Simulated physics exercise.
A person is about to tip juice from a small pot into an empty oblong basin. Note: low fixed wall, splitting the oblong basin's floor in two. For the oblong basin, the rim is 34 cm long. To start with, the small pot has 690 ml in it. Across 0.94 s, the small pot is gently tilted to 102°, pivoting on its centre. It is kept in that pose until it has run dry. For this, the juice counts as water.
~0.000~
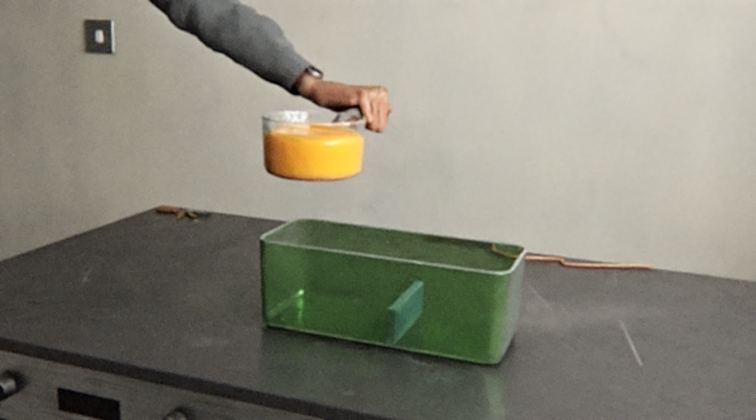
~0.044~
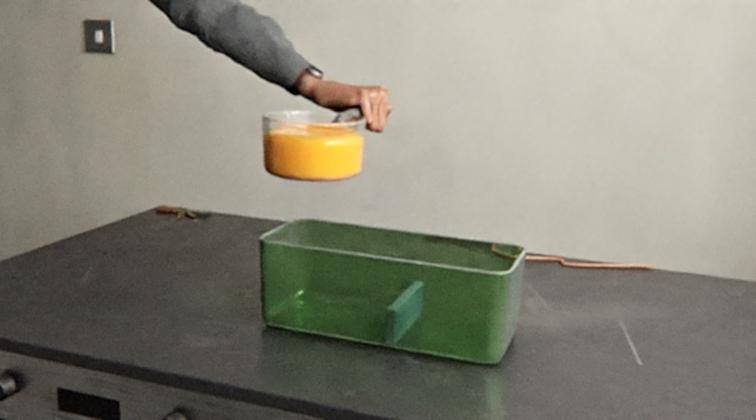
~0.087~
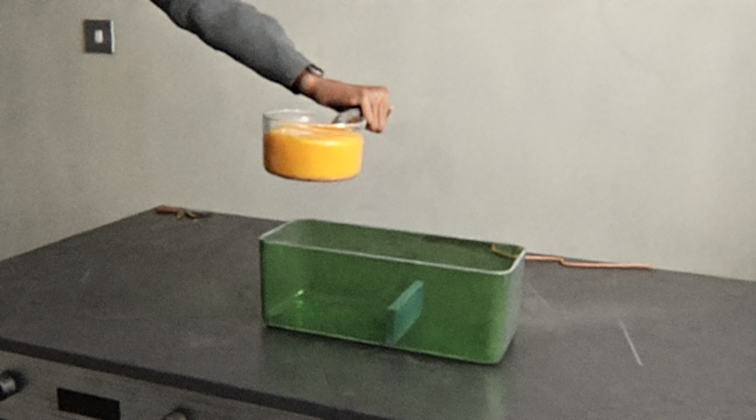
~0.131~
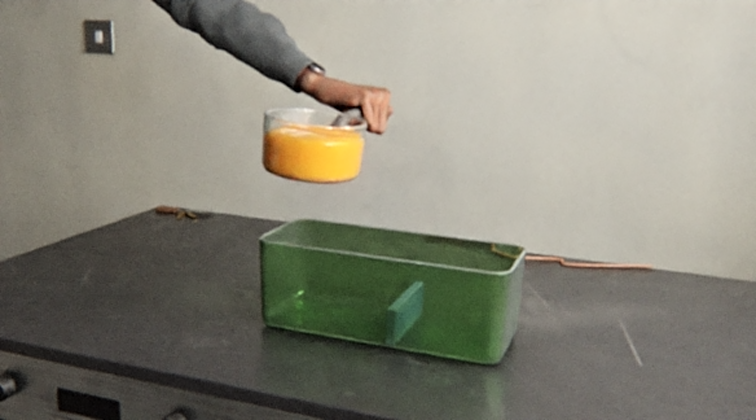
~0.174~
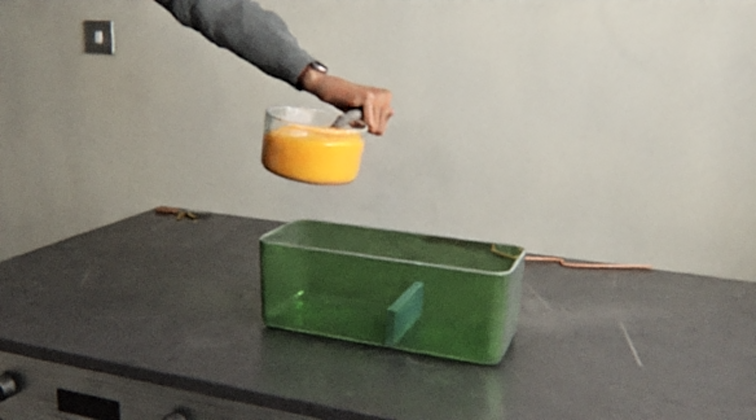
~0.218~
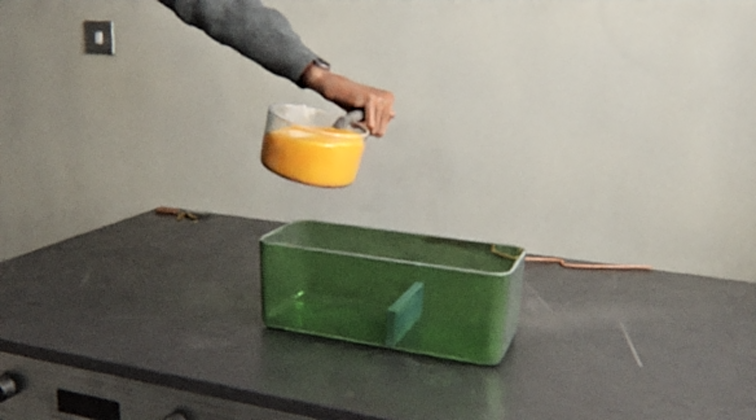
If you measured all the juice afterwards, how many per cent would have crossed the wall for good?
Around 30 per cent would have crossed.
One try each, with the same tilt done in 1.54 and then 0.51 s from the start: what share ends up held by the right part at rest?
Respectively 40 and 10 %.
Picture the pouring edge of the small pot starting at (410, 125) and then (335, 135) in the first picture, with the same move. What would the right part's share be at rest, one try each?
Respectively 95 and 5 %.
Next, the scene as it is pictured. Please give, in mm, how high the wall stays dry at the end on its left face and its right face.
Left about 28 mm, while the right is about 36 mm.
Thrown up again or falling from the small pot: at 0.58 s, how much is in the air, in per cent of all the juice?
I'd put it at about 30 percent.
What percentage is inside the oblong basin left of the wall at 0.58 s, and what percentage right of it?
Left side near 8, right side near 1.
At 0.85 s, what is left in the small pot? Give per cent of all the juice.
Share remaining: Approx. 12 %.
Then, 0.58 s in, the tilt is 70° and 61 per cent is still to pour, 8 is left of the wall and 1 right of it.
Then, 0.85 s in, the tilt is 100° and 13 per cent is still to pour, 49 is left of the wall and 29 right of it.
Then, 1.13 s in, the tilt is 102° and 1 per cent is still to pour, 66 is left of the wall and 29 right of it.
Then, 1.44 s in, the tilt is 102° and 0 per cent is still to pour, 69 is left of the wall and 30 right of it.
Finally, 69 per cent lies left of the wall, 30 right of it and 1 outside.
